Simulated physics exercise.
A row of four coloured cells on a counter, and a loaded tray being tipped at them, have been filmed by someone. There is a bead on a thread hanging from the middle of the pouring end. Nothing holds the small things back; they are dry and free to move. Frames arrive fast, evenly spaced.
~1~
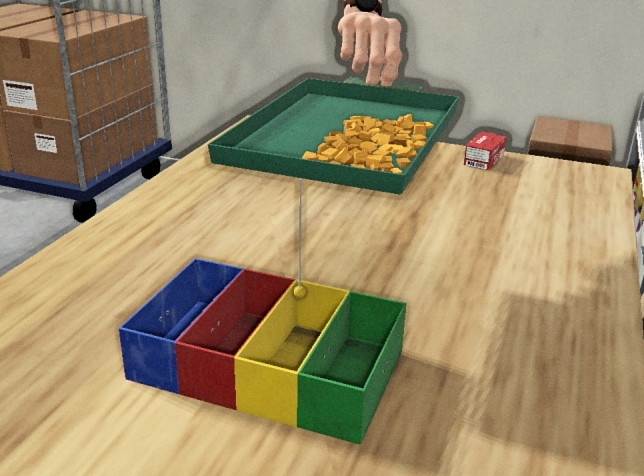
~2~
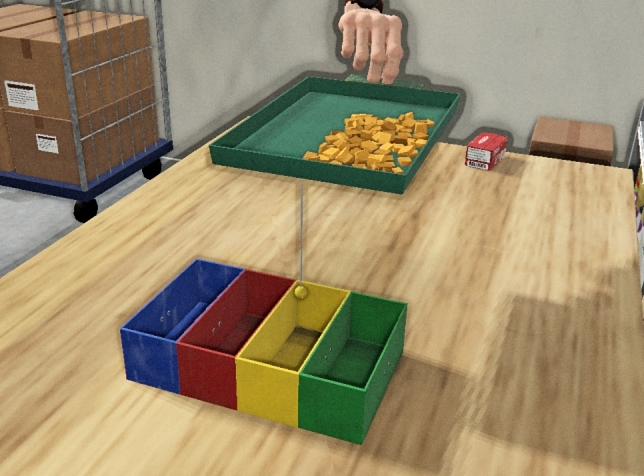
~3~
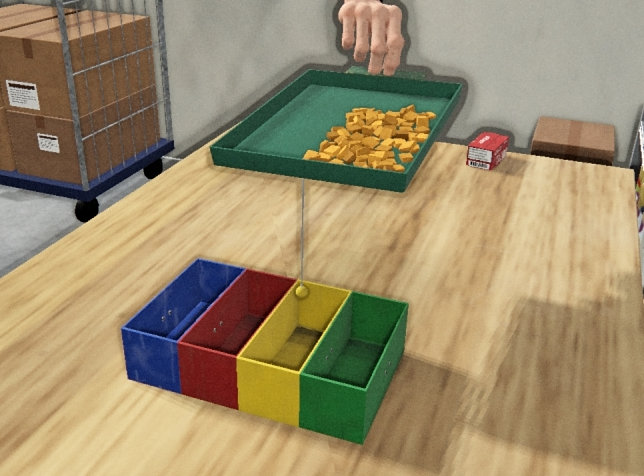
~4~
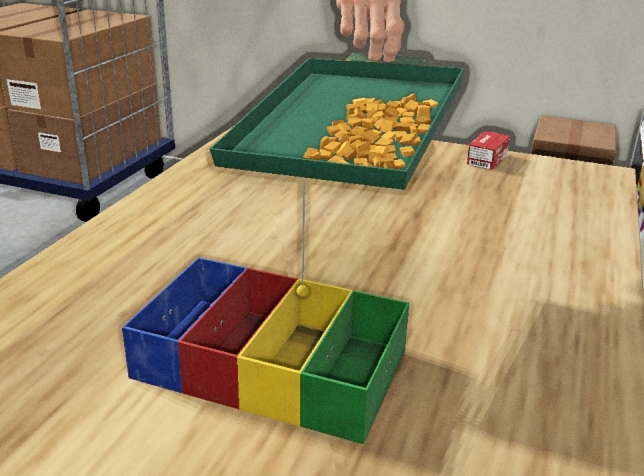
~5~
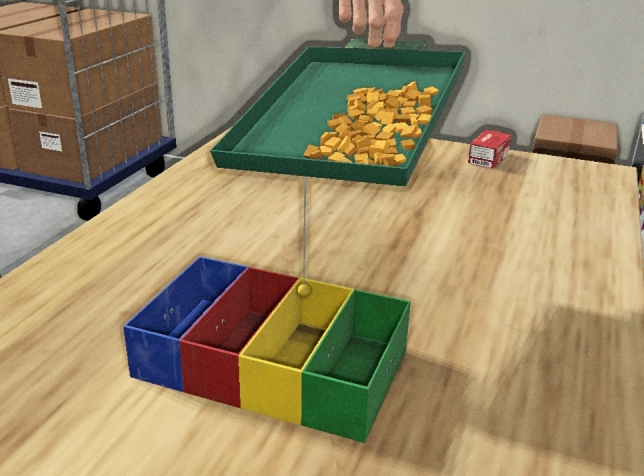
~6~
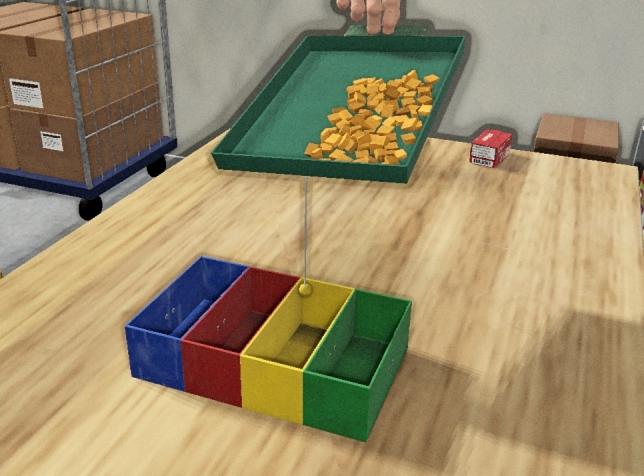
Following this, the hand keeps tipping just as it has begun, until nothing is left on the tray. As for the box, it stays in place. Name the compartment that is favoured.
Red.
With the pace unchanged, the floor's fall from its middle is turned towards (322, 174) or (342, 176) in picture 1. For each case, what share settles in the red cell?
Roughly 10 per cent, and 0 per cent.
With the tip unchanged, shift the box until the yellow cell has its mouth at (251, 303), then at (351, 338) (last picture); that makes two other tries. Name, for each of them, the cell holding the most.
So the first one goes to the yellow cell and the second to blue.
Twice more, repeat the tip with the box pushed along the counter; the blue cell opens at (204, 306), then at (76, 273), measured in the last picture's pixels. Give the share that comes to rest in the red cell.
The first position comes out at 40 per cent, the other at 0 per cent.
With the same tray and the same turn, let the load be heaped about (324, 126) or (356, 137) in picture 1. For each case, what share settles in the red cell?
About 60 % and 60 %.
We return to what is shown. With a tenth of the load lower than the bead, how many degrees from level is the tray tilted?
Around 85° of tilt.
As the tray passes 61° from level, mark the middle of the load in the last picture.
The middle of the load sits near (297, 146).
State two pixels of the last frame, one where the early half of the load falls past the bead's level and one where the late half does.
Half one: (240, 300), half two: (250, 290).
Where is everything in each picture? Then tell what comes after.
Corners of the pouring end at (211, 144) and (402, 174), level; middle of the load at (370, 146), small crackers; bead on its thread at (300, 292); blue cell at (149, 356); red cell at (206, 371); yellow cell at (266, 387); green cell at (330, 404), in the first frame.
Corners of the pouring end at (212, 145) and (403, 174), level; middle of the load at (371, 145), in the second frame.
Corners of the pouring end at (213, 146) and (404, 172), tipped barely, lowest at the left corner; middle of the load at (373, 141), in the third frame.
Corners of the pouring end at (213, 148) and (404, 170), tipped a little, lowest at the left corner; middle of the load at (373, 134), in the fourth frame.
Corners of the pouring end at (213, 150) and (404, 167), tipped a little, lowest at the left corner; middle of the load at (374, 127), in the fifth frame.
Corners of the pouring end at (214, 152) and (405, 165), tipped clearly, lowest at the left corner; middle of the load at (374, 120); blue cell at (155, 354); red cell at (212, 369); yellow cell at (272, 384); green cell at (335, 401), in the sixth frame.
Soon, tray tipped steeply; nearly all on the tray; a stray few falling or outside the box.
A while on, tray tipped past a quarter turn; most on the tray; a small part in the red cell; a stray few in the blue cell; a stray few in the yellow cell; a stray few falling or outside the box.
Towards the end, tray tipped past a quarter turn; about half in the red cell; about a quarter in the yellow cell; about a quarter in the blue cell; a small part falling or outside the box.
Finally, tray tipped past a quarter turn; about half in the red cell; about a quarter in the yellow cell; about a quarter in the blue cell; none in the green cell; a small part outside the box.
